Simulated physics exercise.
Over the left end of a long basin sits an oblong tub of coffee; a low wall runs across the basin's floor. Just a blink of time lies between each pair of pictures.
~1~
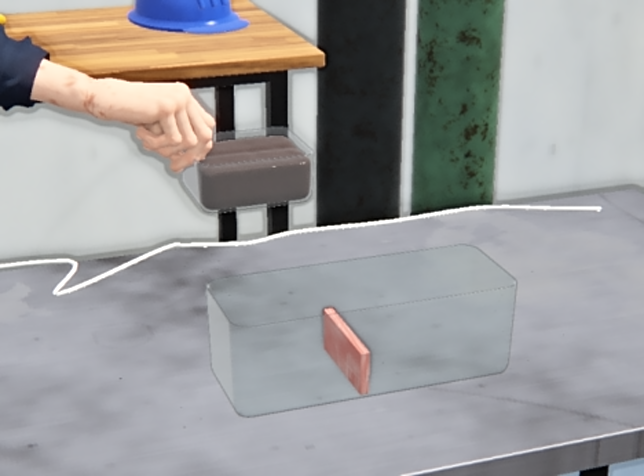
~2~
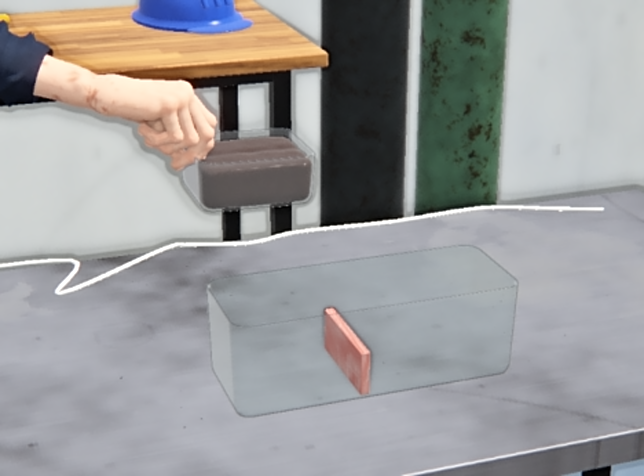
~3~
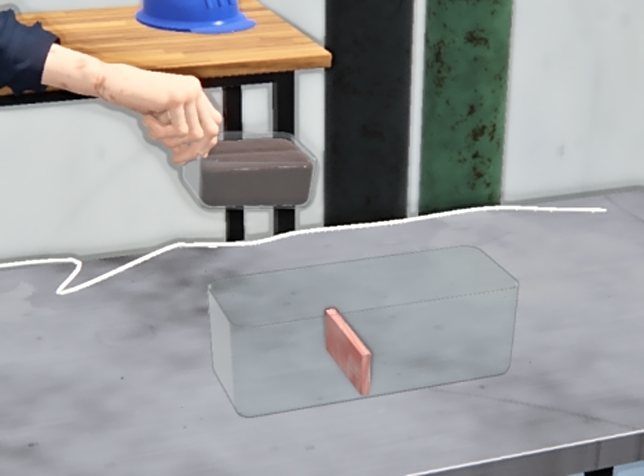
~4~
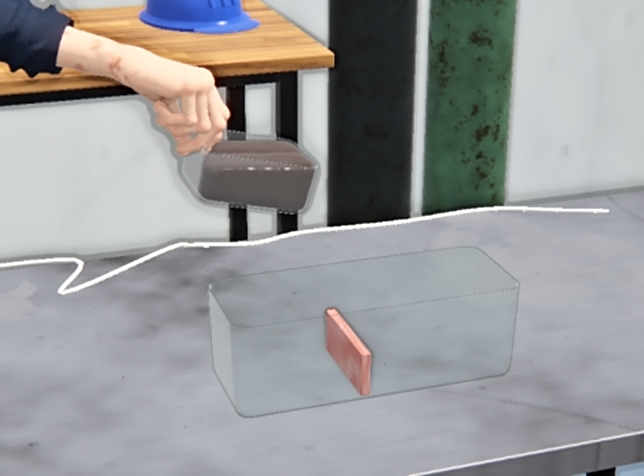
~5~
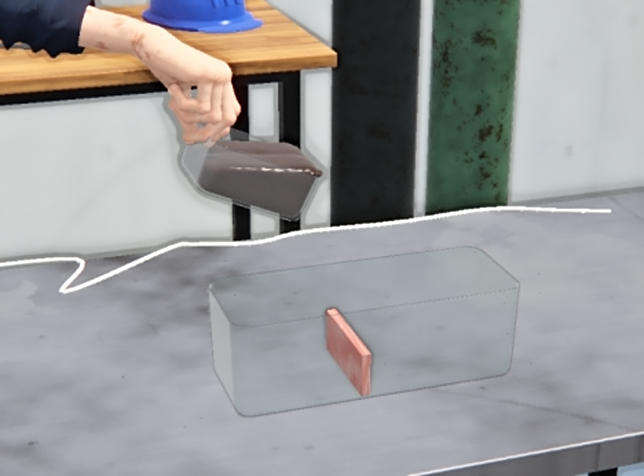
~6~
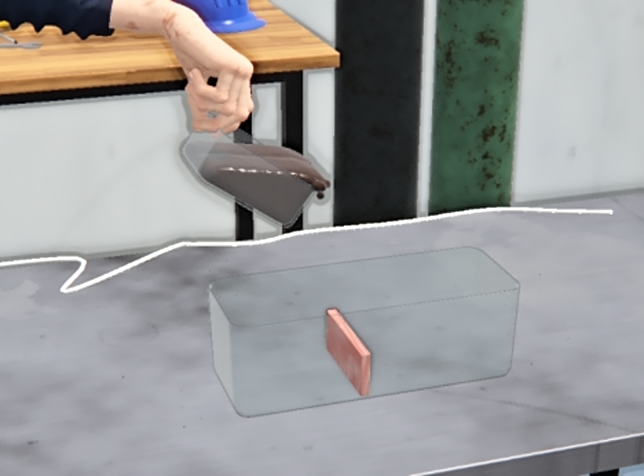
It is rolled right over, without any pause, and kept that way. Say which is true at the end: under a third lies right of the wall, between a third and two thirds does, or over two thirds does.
The right side is left with enough for a third but not past two thirds.
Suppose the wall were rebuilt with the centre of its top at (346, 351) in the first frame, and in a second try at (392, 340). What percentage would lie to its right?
Estimated: 55 % first, 15 % second.
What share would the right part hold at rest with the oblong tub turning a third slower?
Near 65 parts in a hundred.
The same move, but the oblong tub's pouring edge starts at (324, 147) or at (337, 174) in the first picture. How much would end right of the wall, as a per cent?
Estimate, in order: 70 and 75 per cent.
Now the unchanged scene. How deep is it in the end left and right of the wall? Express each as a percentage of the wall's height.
Left side: Approx. 20 %; right side: Approx. 20 %.
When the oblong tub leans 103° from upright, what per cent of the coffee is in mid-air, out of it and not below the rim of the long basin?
About 50 %.
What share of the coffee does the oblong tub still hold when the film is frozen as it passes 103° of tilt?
Roughly 10 percent.
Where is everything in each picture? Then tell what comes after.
In the first frame, tilt 0°; pouring edge (301, 142); surface from (189, 158) to (298, 147); the long basin's rim runs from (218, 305) to (496, 265); the wall's top is at (346, 331).
In the second frame, tilt 2°; pouring edge (302, 143); surface from (190, 157) to (299, 147).
In the third frame, tilt 6°; pouring edge (304, 148); surface from (192, 156) to (300, 150).
In the fourth frame, tilt 14°; pouring edge (306, 156); surface from (193, 156) to (304, 152).
In the fifth frame, tilt 24°; pouring edge (307, 166); surface from (194, 155) to (304, 159); 3 per cent is over the edge.
In the sixth frame, tilt 35°; pouring edge (305, 178); surface from (191, 154) to (292, 163); 11 per cent is over the edge.
A moment on, the oblong tub is tipped right over and 8 per cent is still to pour, 6 is left of the wall and 38 right of it.
Next, the oblong tub is tipped right over and 1 per cent is still to pour, 35 is left of the wall and 54 right of it.
Then the oblong tub is tipped right over and 0 per cent is still to pour, 38 is left of the wall and 54 right of it.
Later the oblong tub is tipped right over and 0 per cent is still to pour, 38 is left of the wall and 54 right of it.
Finally, 38 per cent lies left of the wall, 54 right of it and 8 outside.
